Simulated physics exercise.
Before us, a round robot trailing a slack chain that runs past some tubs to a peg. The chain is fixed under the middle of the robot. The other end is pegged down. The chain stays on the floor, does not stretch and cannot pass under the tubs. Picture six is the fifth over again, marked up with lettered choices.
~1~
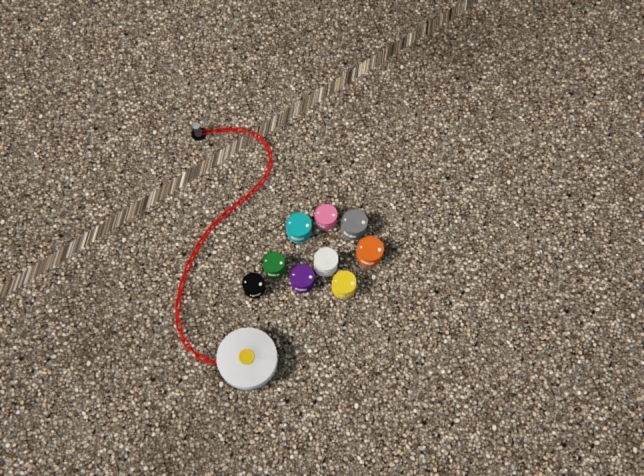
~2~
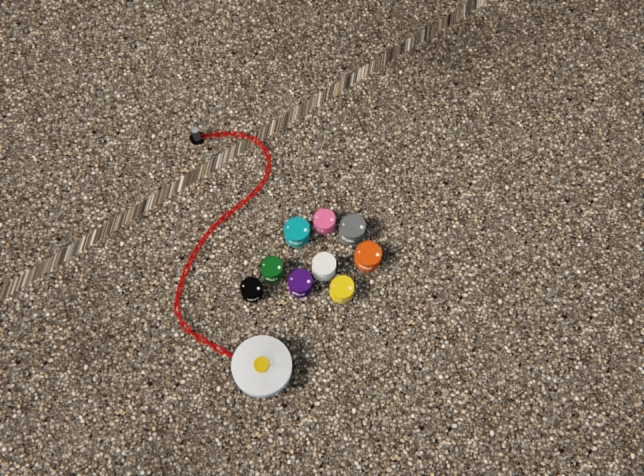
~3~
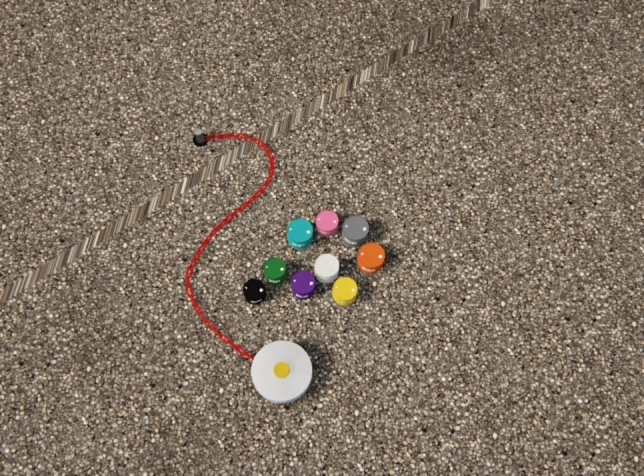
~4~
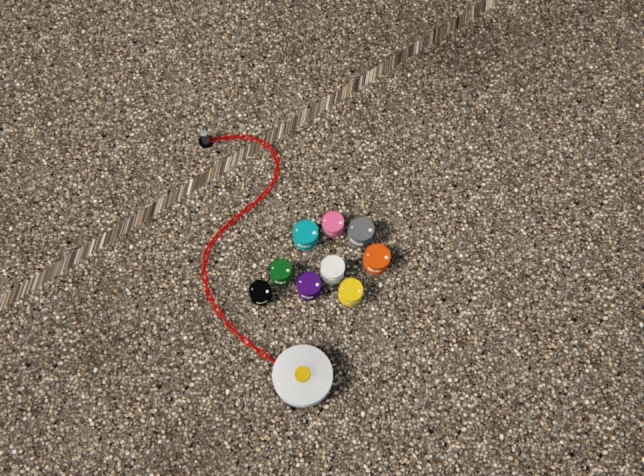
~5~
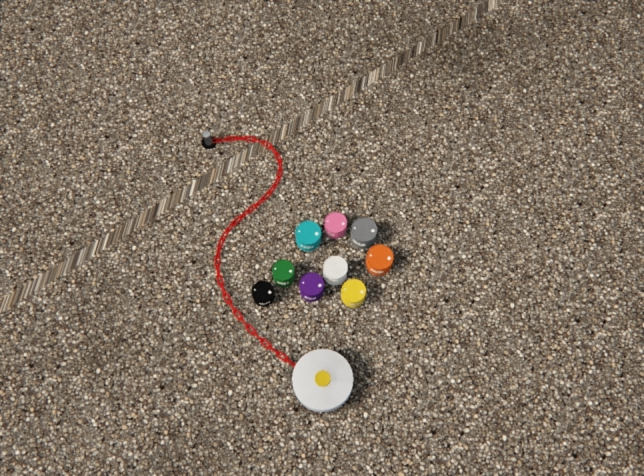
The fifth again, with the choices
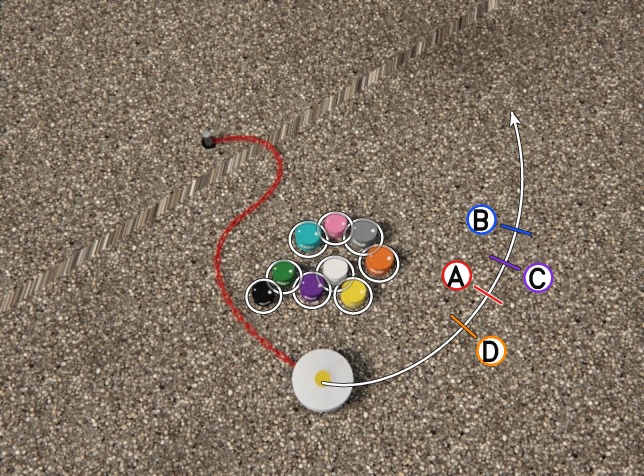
White disc-shaped robot trailing a pegged red cord edging rightward across speckled ground, below a cluster of small colourful tubs.
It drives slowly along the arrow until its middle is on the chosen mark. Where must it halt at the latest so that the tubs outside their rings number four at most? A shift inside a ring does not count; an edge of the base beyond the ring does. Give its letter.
No farther than A.
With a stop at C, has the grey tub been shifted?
No.
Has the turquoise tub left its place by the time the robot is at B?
Yes.
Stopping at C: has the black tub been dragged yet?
By then, yes.
On the marked copy, A at (488, 295); B at (516, 230); C at (505, 263); D at (464, 326); the route from (323, 383) via (497, 280) to (512, 113).
With A. Early on, robot (394, 373).
Further on, robot (454, 335).
At the end, robot (490, 292); green tub (303, 256); black tub (289, 272); two over the rings.
As for the rest, B has nine over the rings; C has five over the rings; D is within the limit but short.
